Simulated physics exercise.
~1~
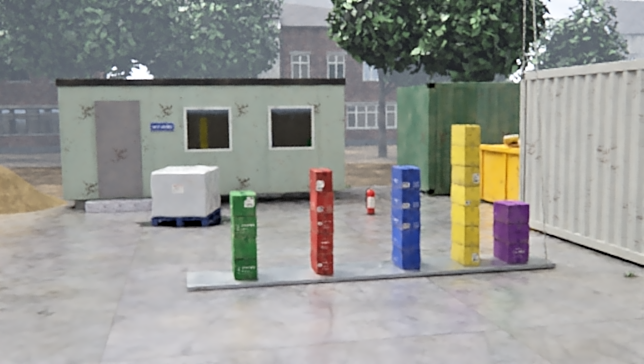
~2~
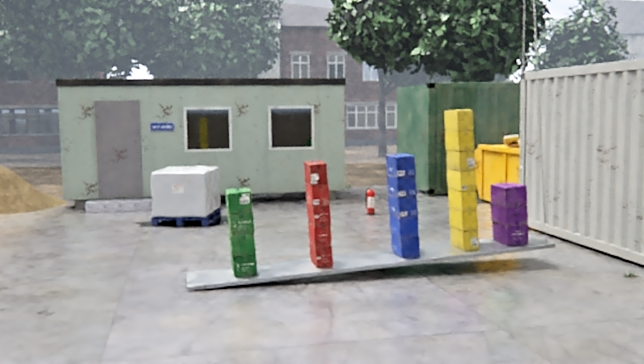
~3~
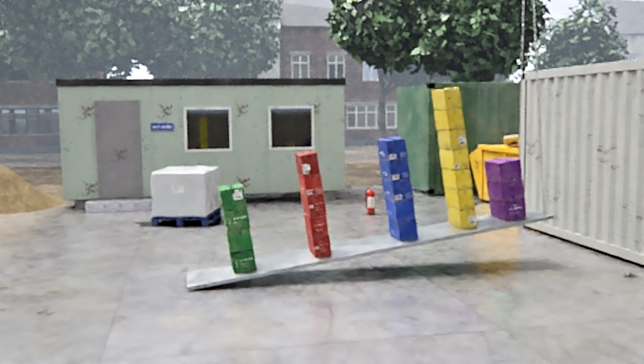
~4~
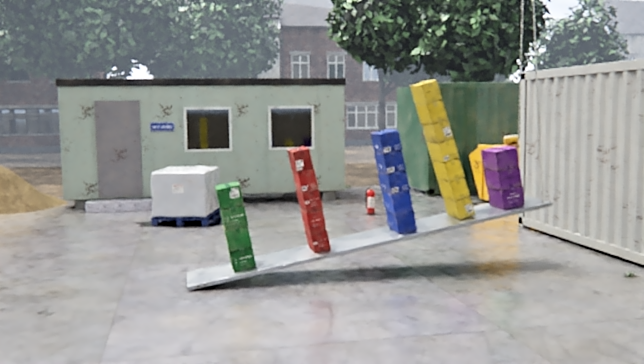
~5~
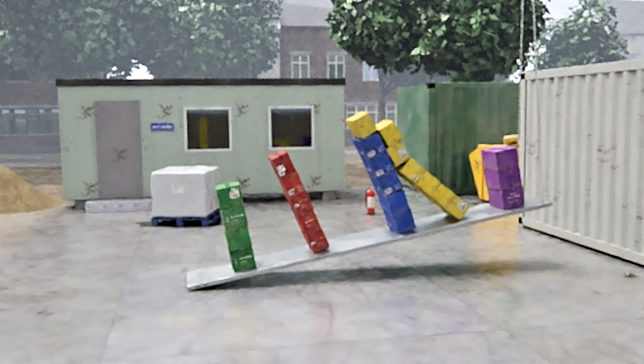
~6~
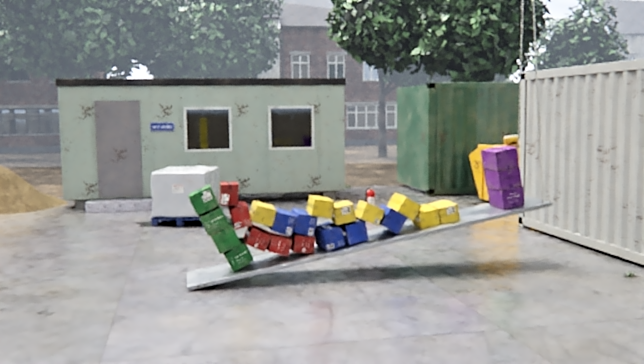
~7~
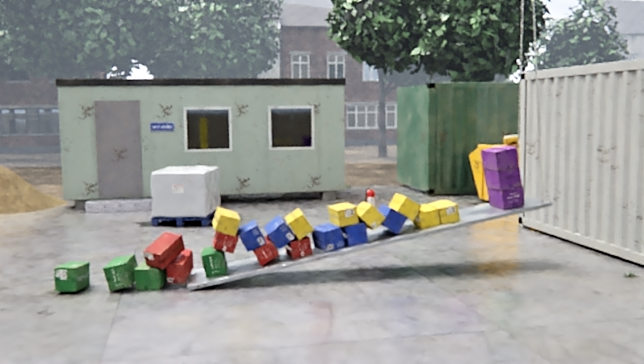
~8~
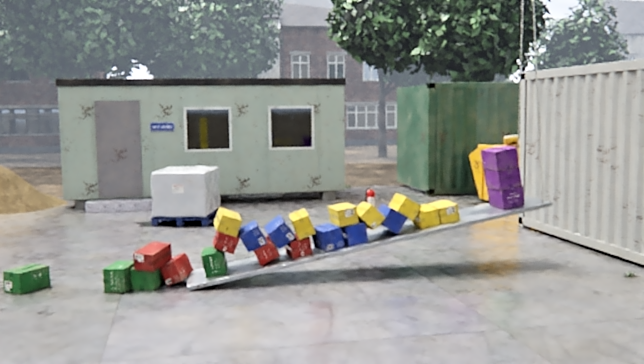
A long flat deck tilted up at its right end, and the tall yellow stack of cartons toppled left into the blue, knocking down the red and green too. Cartons ended strewn down the slope and onto the ground, with only the purple stack standing.
